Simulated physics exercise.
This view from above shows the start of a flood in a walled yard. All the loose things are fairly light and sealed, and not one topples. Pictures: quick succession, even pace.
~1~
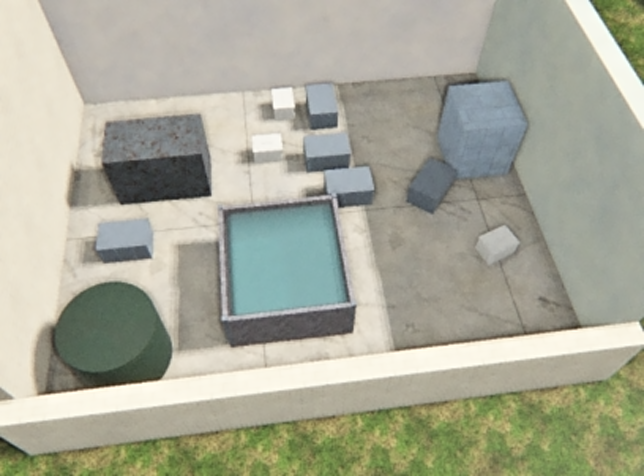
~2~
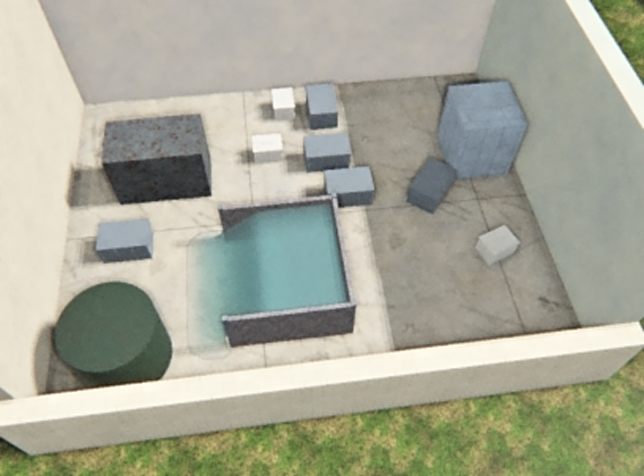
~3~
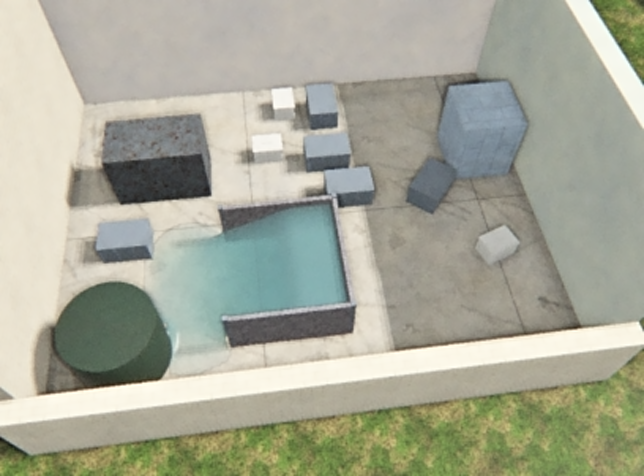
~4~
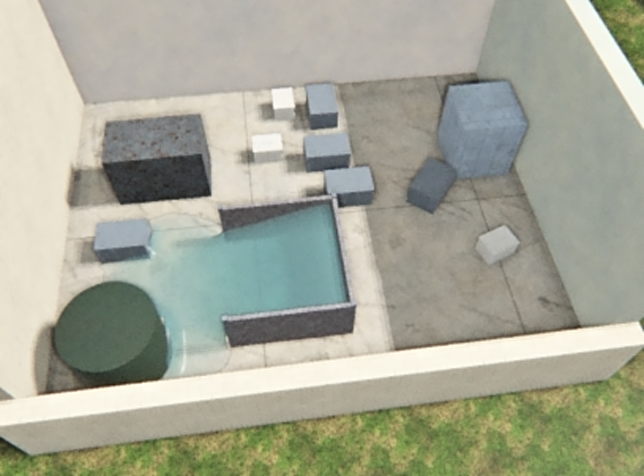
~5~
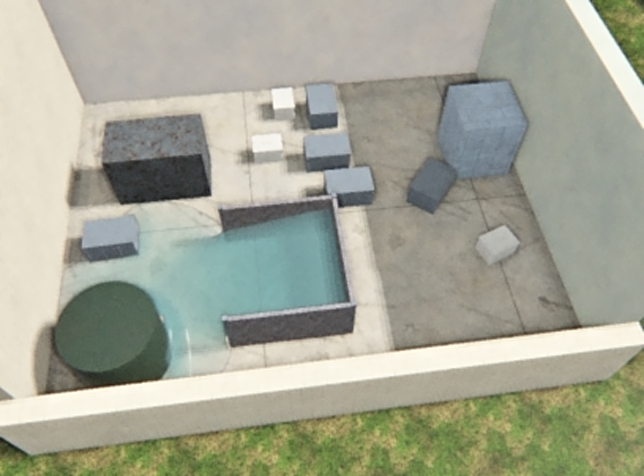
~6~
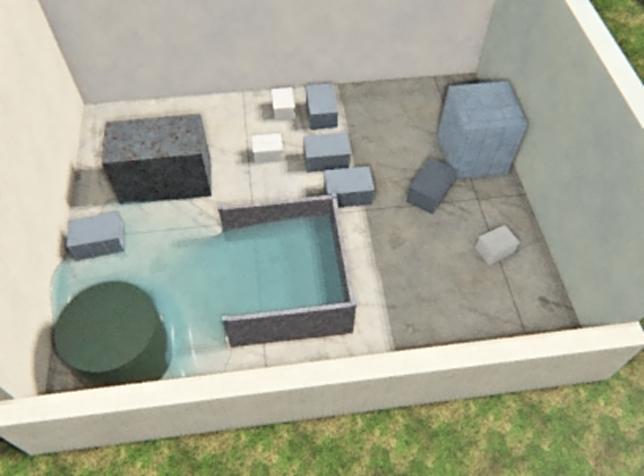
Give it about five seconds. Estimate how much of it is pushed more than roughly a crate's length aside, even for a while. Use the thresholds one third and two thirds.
I'd put it under one third.
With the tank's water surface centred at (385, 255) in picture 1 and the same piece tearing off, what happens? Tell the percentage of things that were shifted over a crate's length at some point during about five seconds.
The share comes to close to 10 percent.
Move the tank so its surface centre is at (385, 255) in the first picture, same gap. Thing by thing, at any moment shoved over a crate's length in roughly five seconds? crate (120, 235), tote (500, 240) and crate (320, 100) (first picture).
The three, one by one: Past that mark, short of that and short of that.
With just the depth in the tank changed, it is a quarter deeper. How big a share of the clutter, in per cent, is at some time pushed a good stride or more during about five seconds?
About 60 %.
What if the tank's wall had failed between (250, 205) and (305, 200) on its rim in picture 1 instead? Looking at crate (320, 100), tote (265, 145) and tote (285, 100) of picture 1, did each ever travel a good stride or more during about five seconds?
Here is how they go, in order: Dislodged that far, dislodged that far, and dislodged that far.
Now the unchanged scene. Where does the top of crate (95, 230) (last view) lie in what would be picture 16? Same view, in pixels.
Close to (91, 129).
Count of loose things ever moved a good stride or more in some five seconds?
My tally gives 1.
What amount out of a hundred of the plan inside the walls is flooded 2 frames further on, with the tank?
By my count it's near 25 in a hundred.
A moment on, 1 of 8 are well off their spots; 1 afloat.
Next, 1 of 8 are well off their spots; 1 afloat.
Later, 1 of 8 are well off their spots; 1 afloat.
In the end, 1 of 8 are well off their spots, and 1 have been at some point; 2 afloat.
